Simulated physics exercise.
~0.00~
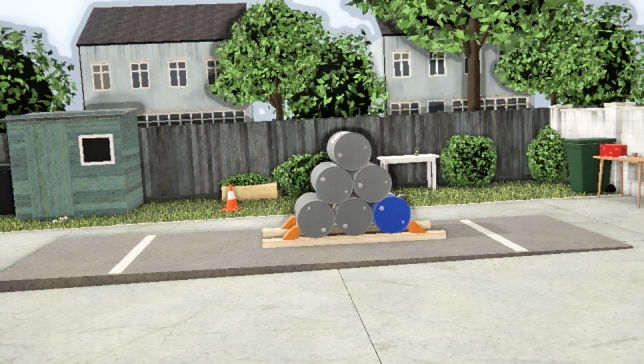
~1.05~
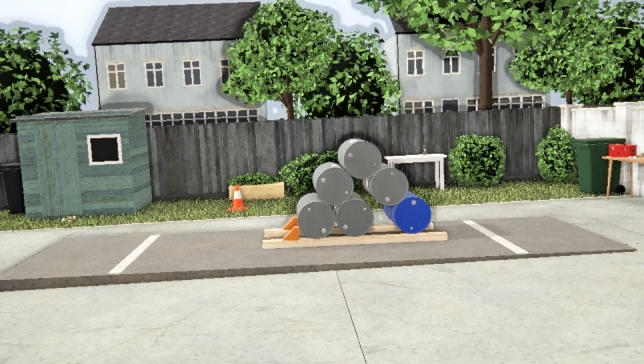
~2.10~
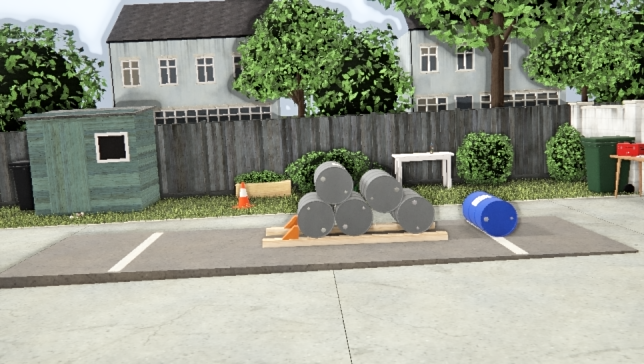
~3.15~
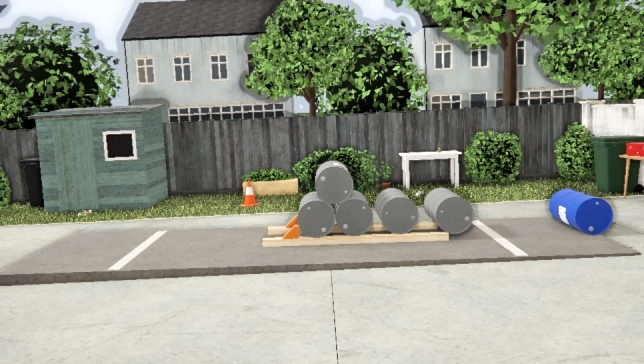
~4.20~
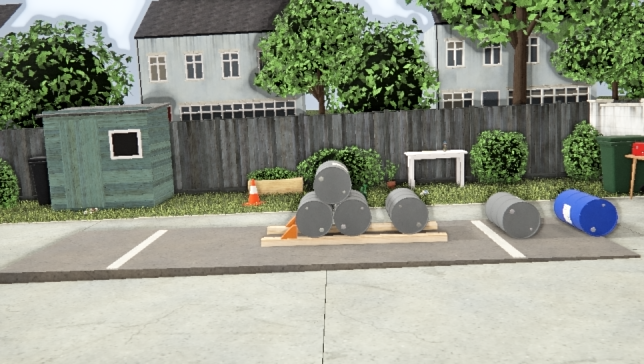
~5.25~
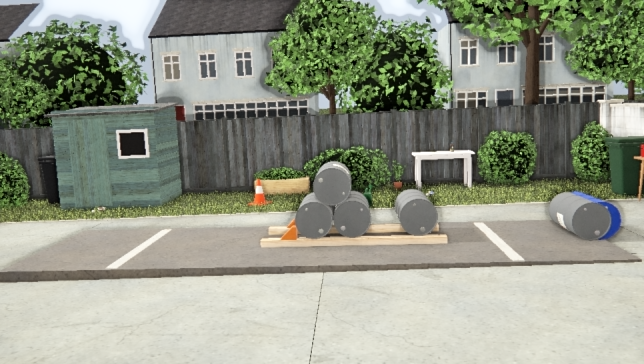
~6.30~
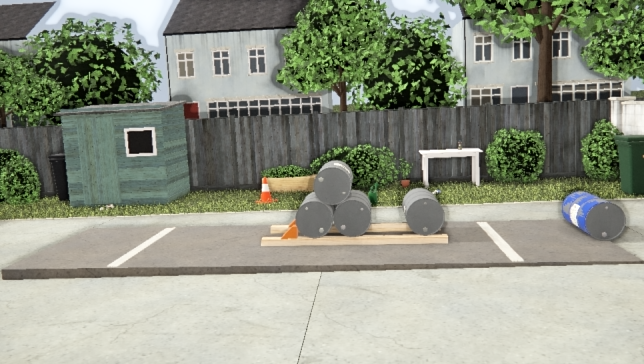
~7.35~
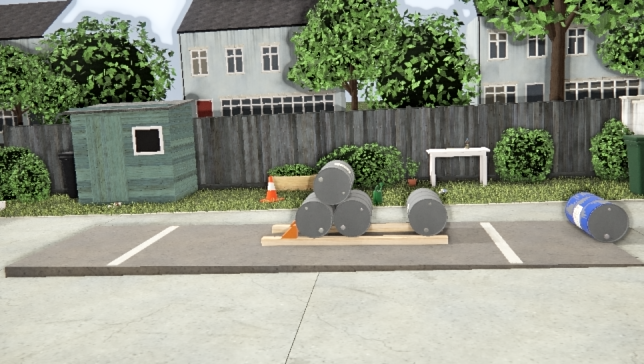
In a paved yard with a shed, a dark fence and houses behind it, six drums sit in a pyramid on wooden bearers, one of them blue at the bottom right. The right-hand chock is gone and the blue drum rolls right, off the bearers and past the white line. The grey drums above slump down after it, and one rolls off across the line too, running up against the blue one. Another grey drum settles at the right end of the bearers. Three stay stacked on the left, while two lie beyond the line.
